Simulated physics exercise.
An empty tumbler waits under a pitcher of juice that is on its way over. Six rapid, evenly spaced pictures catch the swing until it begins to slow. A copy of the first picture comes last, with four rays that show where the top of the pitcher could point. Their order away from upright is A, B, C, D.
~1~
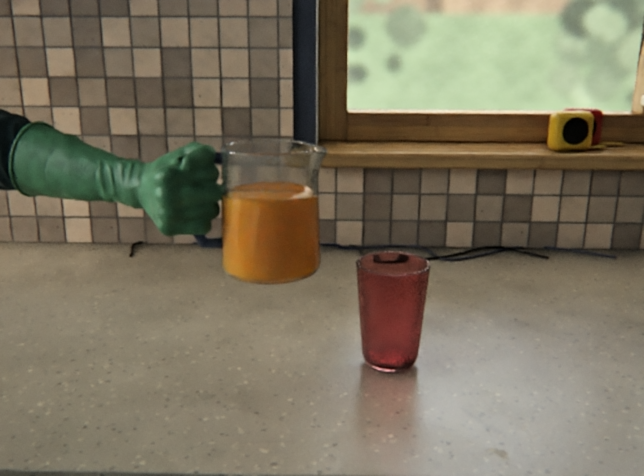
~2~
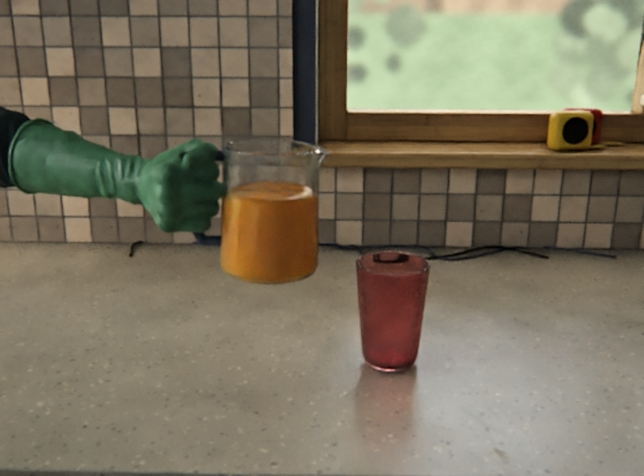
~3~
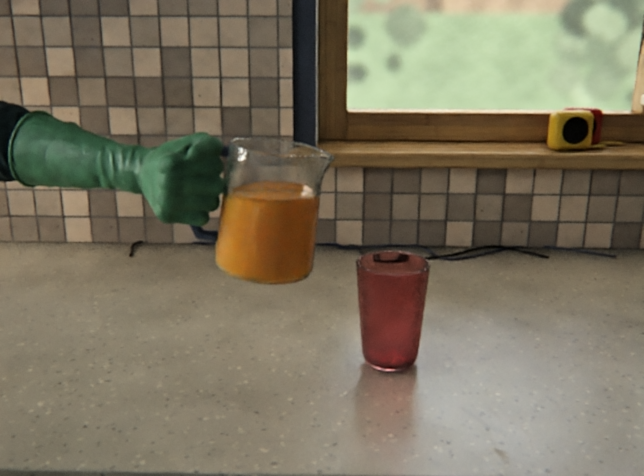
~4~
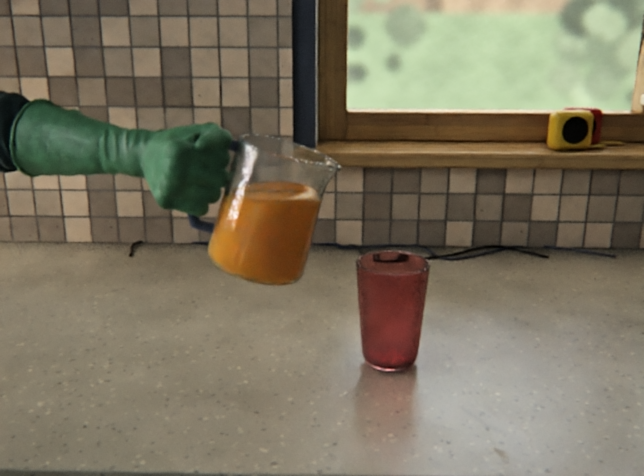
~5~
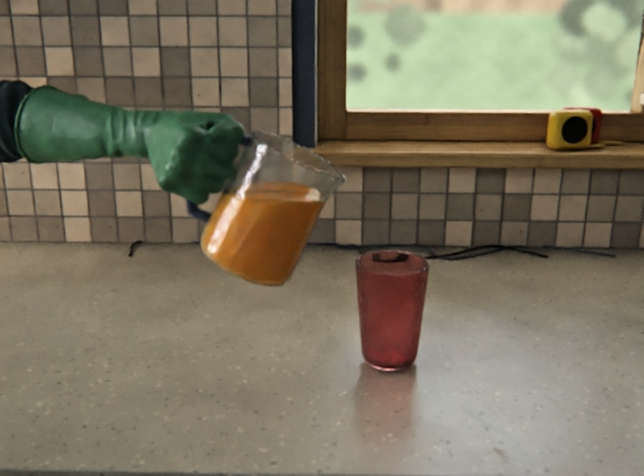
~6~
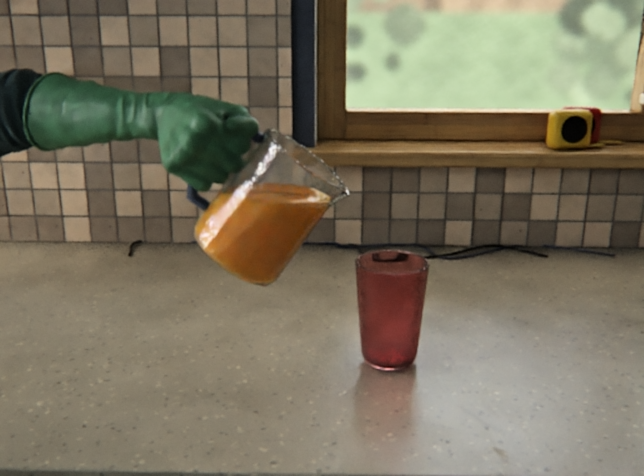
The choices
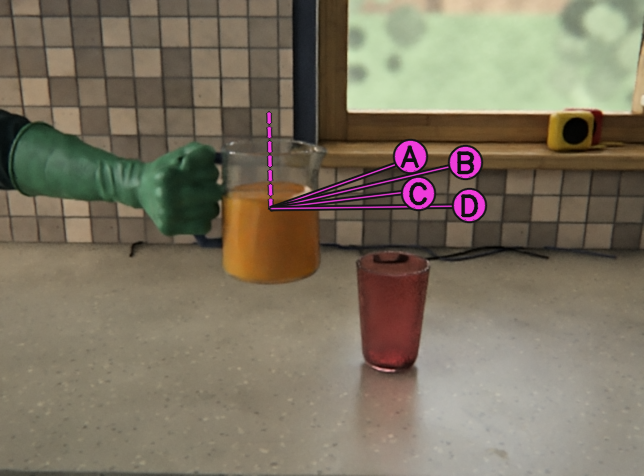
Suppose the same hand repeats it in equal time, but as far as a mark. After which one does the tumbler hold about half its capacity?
Go for A.
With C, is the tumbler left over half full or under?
Over half.
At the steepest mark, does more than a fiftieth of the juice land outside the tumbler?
Yes, it does.
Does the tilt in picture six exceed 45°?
No.
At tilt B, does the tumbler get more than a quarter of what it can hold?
Yes, it does.
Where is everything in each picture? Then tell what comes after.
In the first picture, upright, lip at (325, 150); rim of the tumbler round (393, 262); nothing has left yet.
In the second picture, upright, lip at (327, 152); nothing has left yet.
In the third picture, tipped about 7°, lip at (332, 157); nothing has left yet.
In the fourth picture, tipped about 16°, lip at (339, 167); nothing has left yet.
In the fifth picture, tipped about 26°, lip at (344, 179); nothing has left yet.
In the sixth picture, tipped about 36°, lip at (348, 193); nothing has left yet.
On the marked copy, A at (395, 164); B at (449, 166); C at (401, 192); D at (452, 206).
For tilt A, the tumbler ends with about 50 % of what it can hold.
For tilt B, the tumbler ends with about 69 % of what it can hold.
For tilt C, the tumbler ends with about 70 % of what it can hold; 11 % of the juice is spilt.
For tilt D, the tumbler ends with about 65 % of what it can hold; 24 % of the juice is spilt.
